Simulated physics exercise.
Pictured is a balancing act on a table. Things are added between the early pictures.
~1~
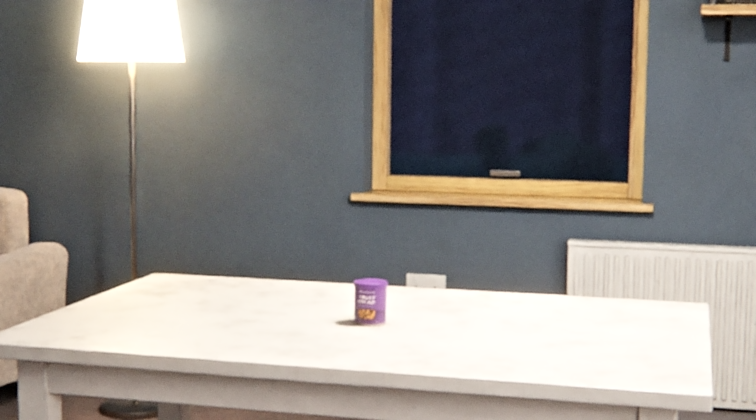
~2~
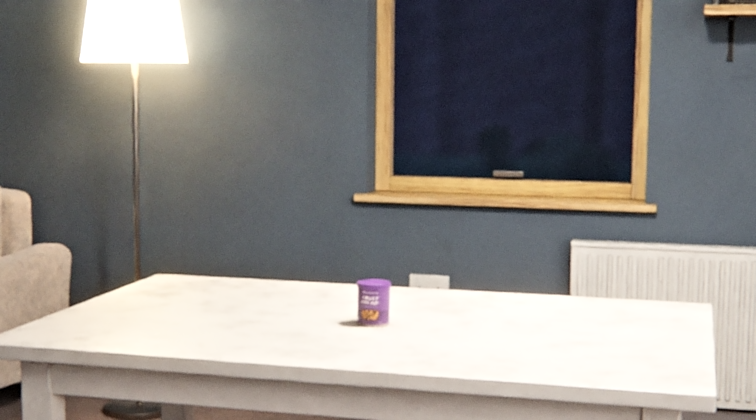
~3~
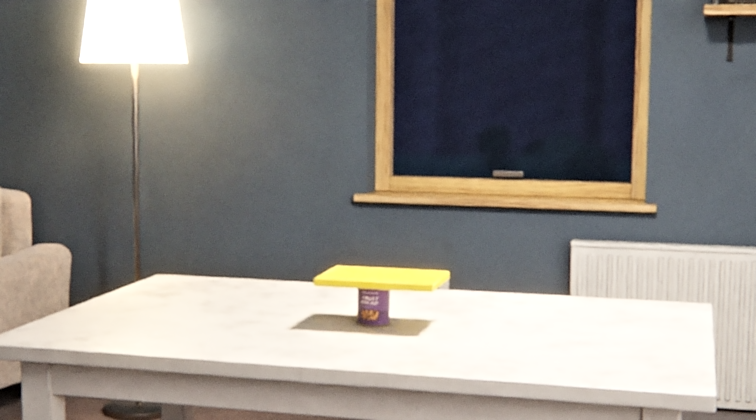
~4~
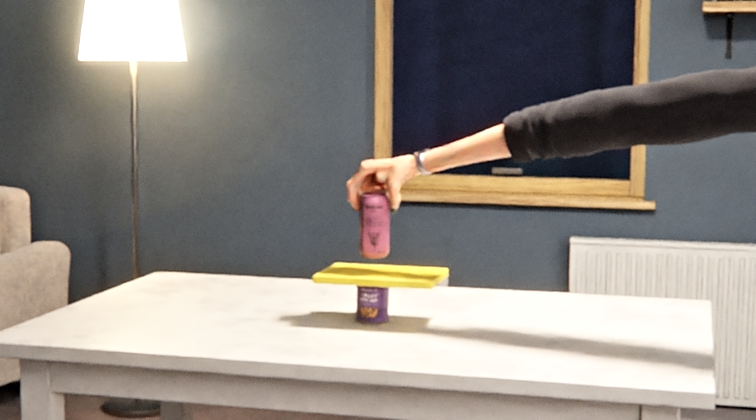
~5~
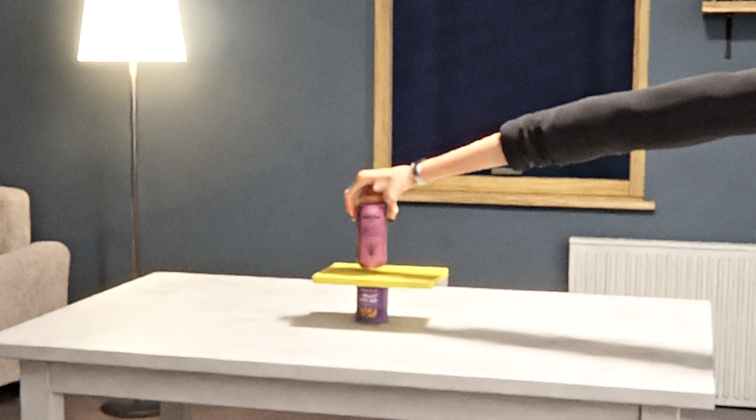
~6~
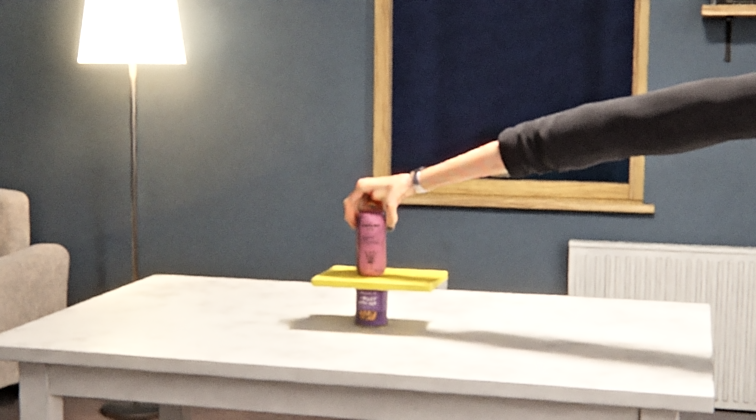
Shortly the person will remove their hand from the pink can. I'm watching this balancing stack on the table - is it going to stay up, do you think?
Yes, it should stay up.
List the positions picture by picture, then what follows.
The last thing is not in view yet; purple tin (370, 302), in the first picture.
The last thing is not in view yet; purple tin (374, 303), in the second picture.
The last thing is not in view yet; purple tin (374, 303), in the third picture.
On its way; pink can (374, 225); purple tin (373, 301), in the fourth picture.
On its way; pink can (372, 235); purple tin (372, 301), in the fifth picture.
Set down, still held; pink can (371, 244); purple tin (372, 304), in the sixth picture.
Then, 0.60 s after the last picture, nothing has stirred.
Then, 1.40 s after the last picture, pink can resting near (371, 244).
At rest, all 3 in place. Seen from the same camera at the end, pink can near (371, 244). The stack holds.
